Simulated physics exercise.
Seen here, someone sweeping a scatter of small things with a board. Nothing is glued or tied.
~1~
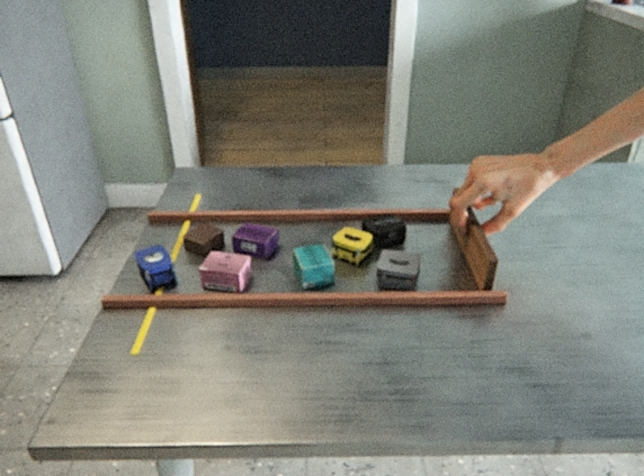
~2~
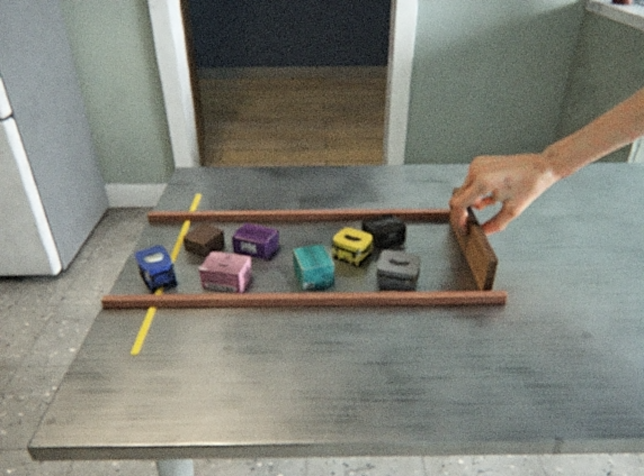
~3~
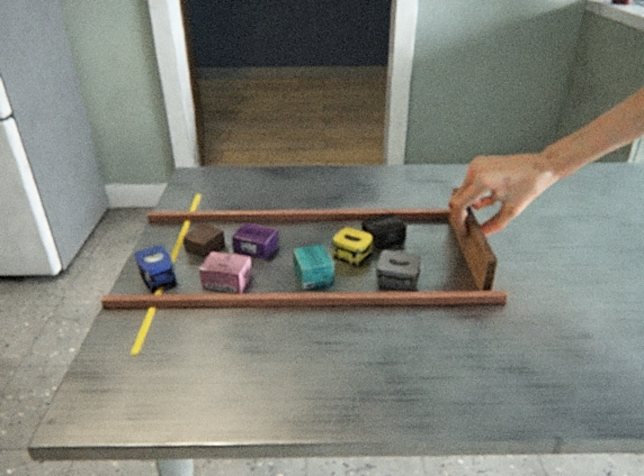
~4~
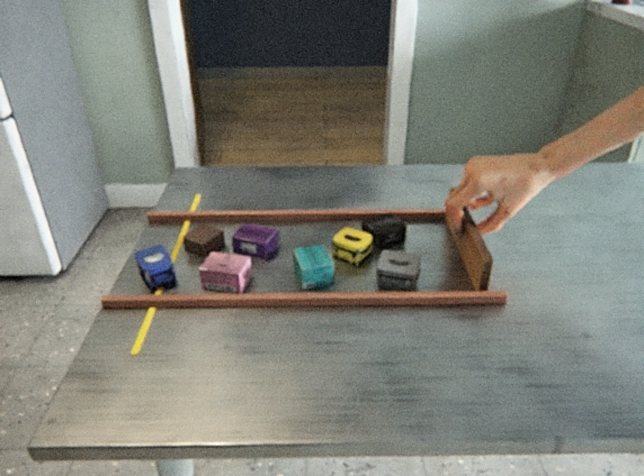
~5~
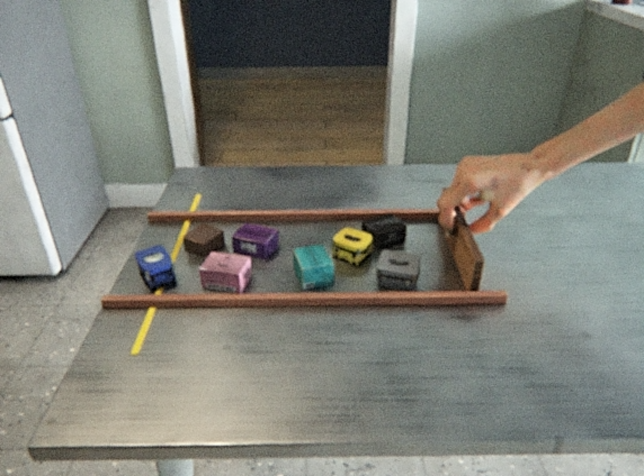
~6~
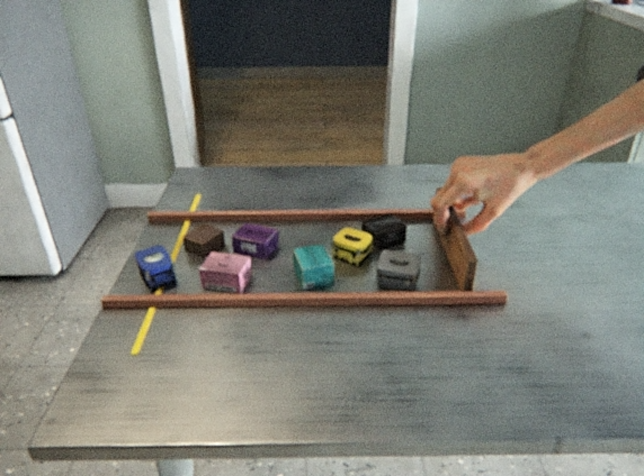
A hand sliding a wooden board slightly left between two rails on a table, the small coloured cases ahead staying still.
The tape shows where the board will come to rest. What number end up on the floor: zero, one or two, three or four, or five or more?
In the end the number that fall off is three or four.
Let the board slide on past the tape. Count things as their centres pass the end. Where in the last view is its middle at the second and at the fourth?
Its middle is around (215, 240) and later (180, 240).
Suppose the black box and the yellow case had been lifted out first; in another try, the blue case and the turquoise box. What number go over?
4 in the first case, 2 in the second.
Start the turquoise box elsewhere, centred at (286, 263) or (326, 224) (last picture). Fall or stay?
Place by place, it falls; comes down.
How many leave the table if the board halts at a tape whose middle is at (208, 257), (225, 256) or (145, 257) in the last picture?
Try by try, 2, 1 and 5.
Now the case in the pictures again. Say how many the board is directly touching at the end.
In contact: 3.
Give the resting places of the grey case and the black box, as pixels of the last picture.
First (141, 277), then (167, 225).
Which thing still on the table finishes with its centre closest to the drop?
Foremost is the purple box.
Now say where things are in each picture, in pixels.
The first frame shows blue case (156, 268); brown block (204, 240); pink box (226, 272); board (471, 237); tape (173, 257).
The second frame shows brown block (204, 240); yellow case (352, 247).
The third frame shows pink box (226, 272); black box (384, 231).
The fourth frame shows blue case (156, 268); board (467, 237).
The fifth frame shows brown block (204, 240); purple box (256, 241).
The sixth frame shows blue case (156, 268); brown block (204, 240); pink box (226, 272); board (453, 237); tape (173, 257).
Early on, none off yet; blue case at rest near (156, 268); brown block at rest near (204, 240); pink box at rest near (226, 272).
Finally, the number that fall off is three or four; lost, turquoise box, pink box, brown block and blue case.
